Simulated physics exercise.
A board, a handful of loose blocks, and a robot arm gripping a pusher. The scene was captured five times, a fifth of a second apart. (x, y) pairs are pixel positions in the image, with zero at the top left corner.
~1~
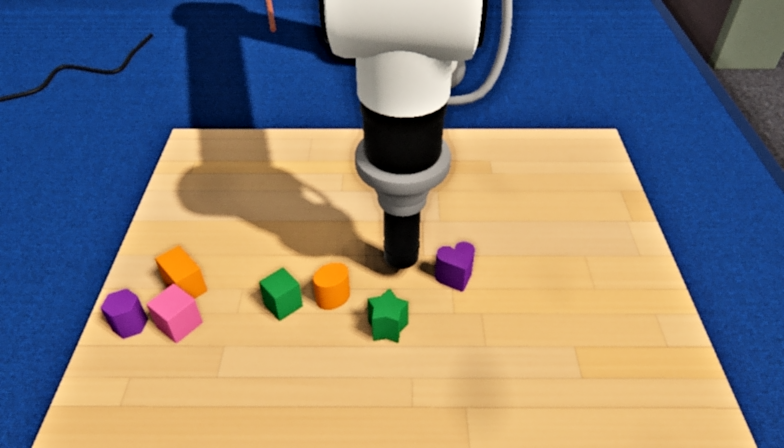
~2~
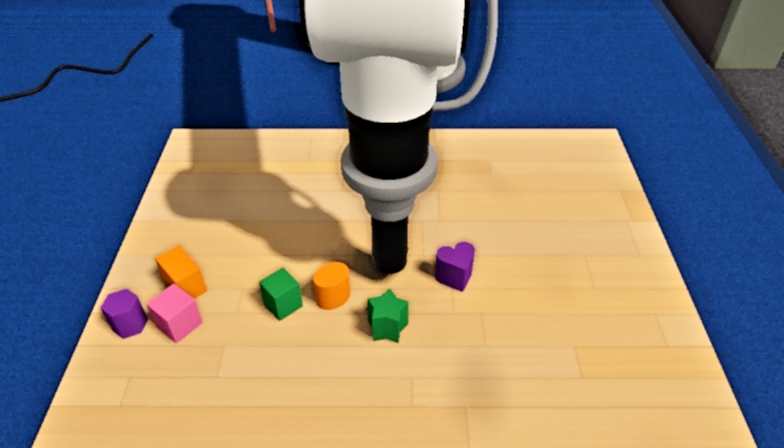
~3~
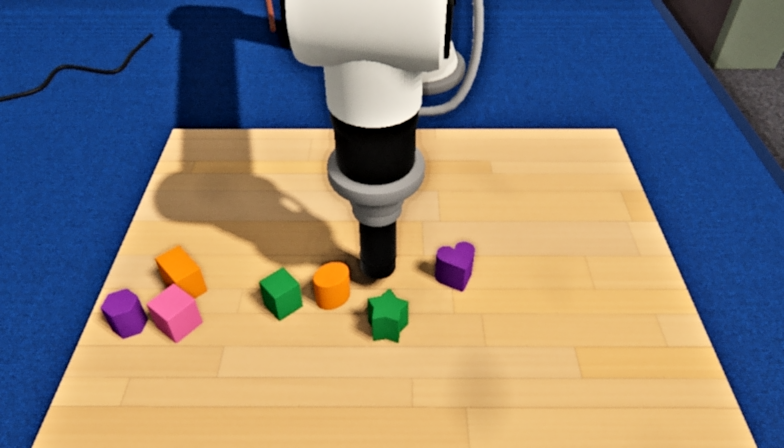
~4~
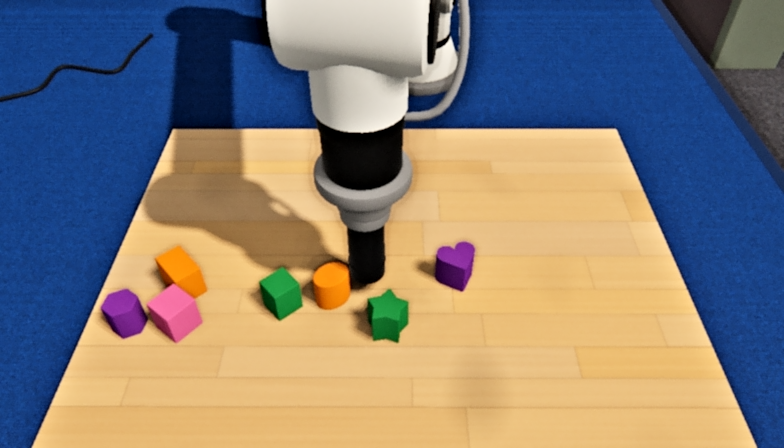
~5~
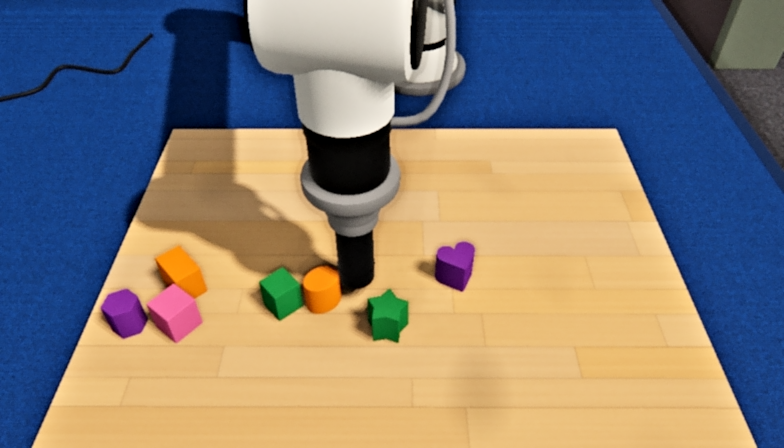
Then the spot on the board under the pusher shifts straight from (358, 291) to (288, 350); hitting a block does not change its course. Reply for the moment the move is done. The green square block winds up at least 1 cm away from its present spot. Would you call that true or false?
The statement is true.
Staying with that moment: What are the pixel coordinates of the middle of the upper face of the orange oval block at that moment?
About (246, 319).
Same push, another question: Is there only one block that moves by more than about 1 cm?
No, it doesn't check out.
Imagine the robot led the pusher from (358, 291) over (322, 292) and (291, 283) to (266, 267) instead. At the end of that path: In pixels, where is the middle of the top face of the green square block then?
Pixel (252, 291).
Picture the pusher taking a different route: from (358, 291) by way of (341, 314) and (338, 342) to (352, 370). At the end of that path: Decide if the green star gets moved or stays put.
Right where it was.
What follows on the original path. Halfway along, pusher at (322, 305); green square block at (260, 288), turned 70° clockwise; orange oval block at (283, 304).
At the end, pusher at (285, 336); green square block at (255, 288), turned 95° clockwise; orange oval block at (246, 319), turned 70° clockwise; green star still.
